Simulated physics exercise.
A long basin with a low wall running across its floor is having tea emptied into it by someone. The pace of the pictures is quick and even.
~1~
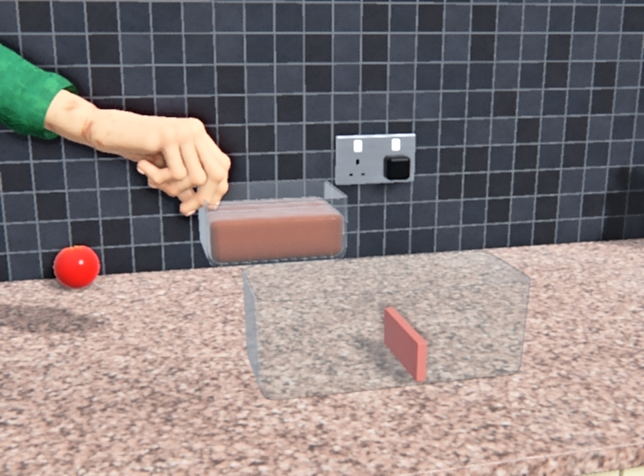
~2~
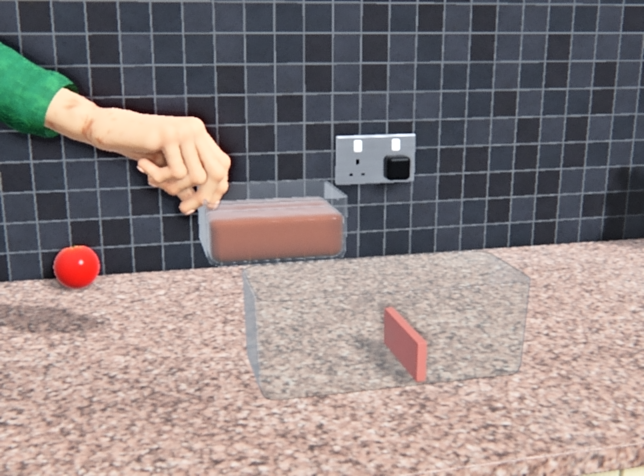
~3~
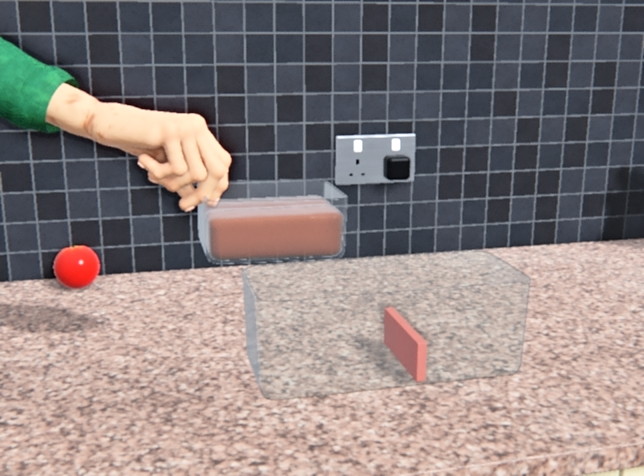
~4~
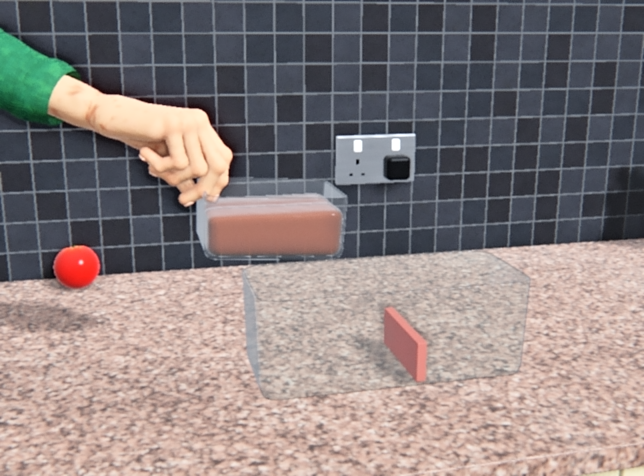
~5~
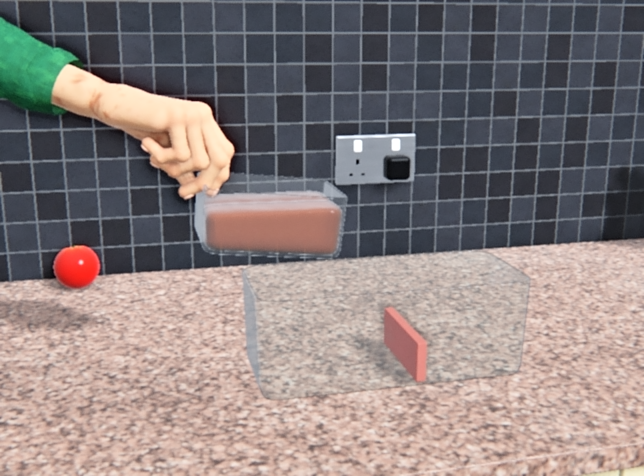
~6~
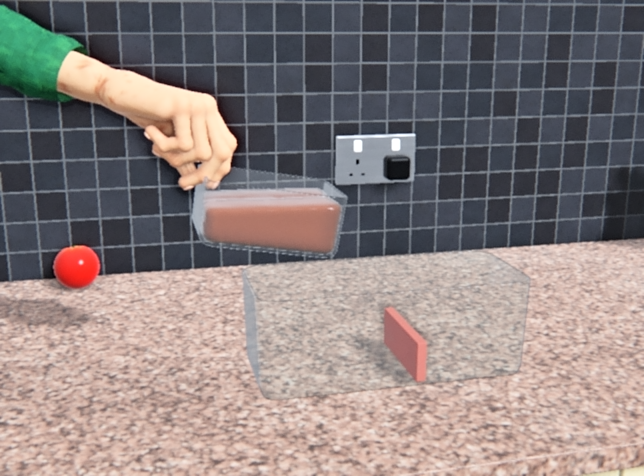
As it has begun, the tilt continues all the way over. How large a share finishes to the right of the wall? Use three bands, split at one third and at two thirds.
Between a third and two thirds ends up there.
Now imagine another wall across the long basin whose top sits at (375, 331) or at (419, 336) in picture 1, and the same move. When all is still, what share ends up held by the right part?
First try close to 90 percent, second try close to 40 percent.
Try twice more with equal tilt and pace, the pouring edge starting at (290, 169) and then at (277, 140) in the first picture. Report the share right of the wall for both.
In order, some 10 and 5 percent.
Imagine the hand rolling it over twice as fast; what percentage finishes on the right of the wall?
Roughly 55 percent.
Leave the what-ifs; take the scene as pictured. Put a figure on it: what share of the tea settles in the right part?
Some 55 per cent.
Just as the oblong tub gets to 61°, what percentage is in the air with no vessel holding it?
I'd put it at roughly 35 percent of it.
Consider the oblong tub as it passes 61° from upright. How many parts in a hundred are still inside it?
Roughly 50 %.
A moment on, the oblong tub is tipped part way and 52 per cent is still to pour, 13 is left of the wall and 1 right of it.
Next, the oblong tub is tipped on its side and 9 per cent is still to pour, 20 is left of the wall and 55 right of it.
Then the oblong tub is tipped right over and 0 per cent is still to pour, 38 is left of the wall and 55 right of it.
Later the oblong tub is tipped right over and 0 per cent is still to pour, 38 is left of the wall and 55 right of it.
Finally, 38 per cent lies left of the wall, 55 right of it and 6 outside.
